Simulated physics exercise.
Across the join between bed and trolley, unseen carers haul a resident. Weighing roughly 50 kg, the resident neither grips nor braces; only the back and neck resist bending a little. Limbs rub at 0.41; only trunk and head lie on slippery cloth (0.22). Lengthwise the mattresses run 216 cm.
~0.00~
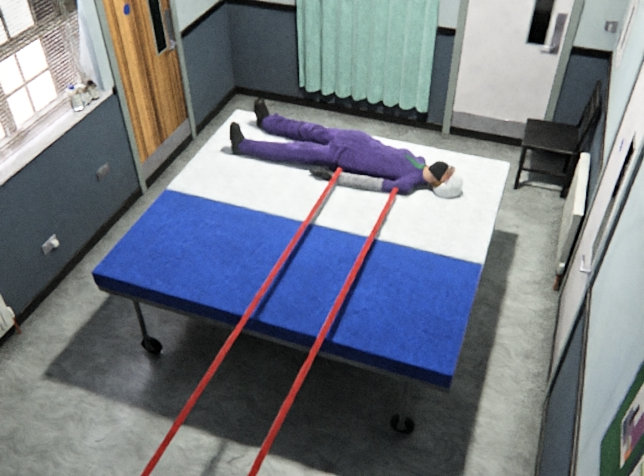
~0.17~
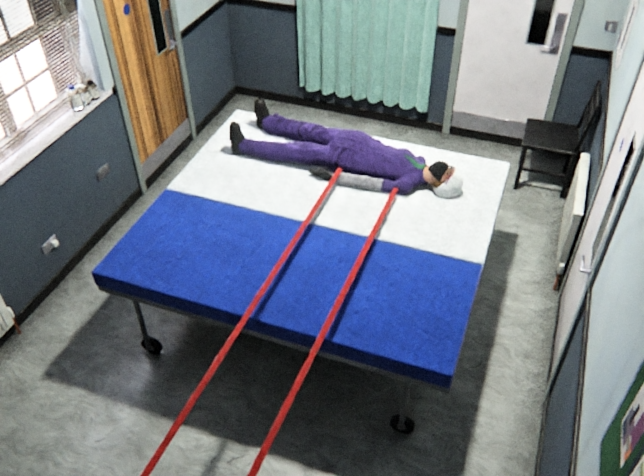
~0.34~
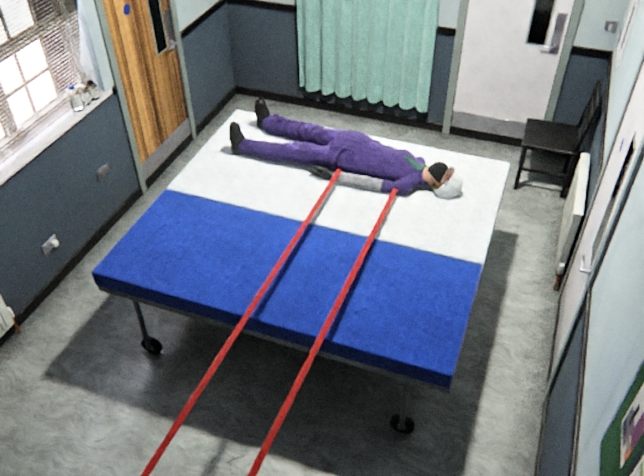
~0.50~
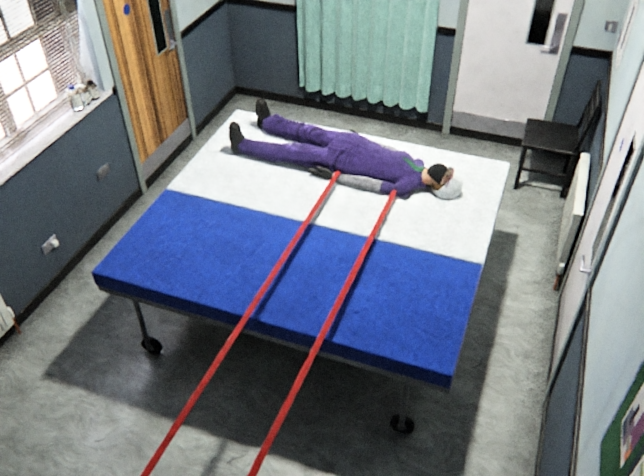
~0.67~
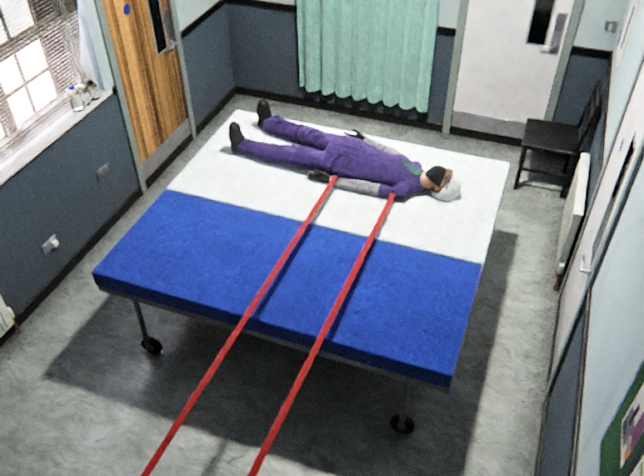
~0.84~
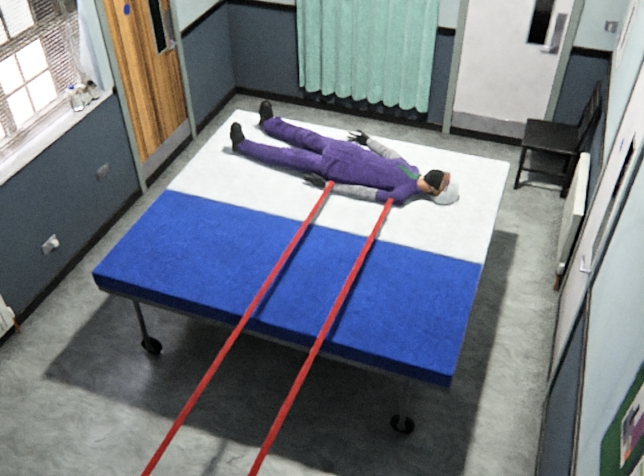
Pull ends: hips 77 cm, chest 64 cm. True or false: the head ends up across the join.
False.
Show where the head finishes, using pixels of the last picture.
I'd say about pixel (422, 230).
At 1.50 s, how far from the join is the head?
Roughly 28 cm short.
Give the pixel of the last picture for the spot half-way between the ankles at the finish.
Estimate: About (252, 168).
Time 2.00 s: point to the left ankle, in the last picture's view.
About (225, 181).
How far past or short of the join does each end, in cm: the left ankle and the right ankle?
Left ankle 12 short, right ankle 60 short.
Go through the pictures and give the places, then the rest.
The first frame shows head (449, 182), left ankle (244, 147); hips 0 cm across so far.
The second frame shows head (449, 182), left ankle (244, 147); hips 0 cm across so far.
The third frame shows head (449, 182), left ankle (244, 147); hips 2 cm across so far.
The fourth frame shows head (448, 183), left ankle (244, 147); hips 5 cm across so far.
The fifth frame shows head (447, 184), left ankle (244, 147); hips 10 cm across so far.
The sixth frame shows head (445, 188), left ankle (244, 147); hips 16 cm across so far.
After 1.00 s the head is 49 cm short of the join, near (443, 193) in the last picture's view.
After 1.50 s the head is 27 cm short of the join, near (433, 213) in the last picture's view.
After 2.00 s the head is 12 cm short of the join, near (424, 226) in the last picture's view.
When all is still (3.1 s), head stops short of the join; left hand crosses the join; right hand stops short of the join; left ankle stops short of the join; right ankle stops short of the join; right knee stops short of the join.
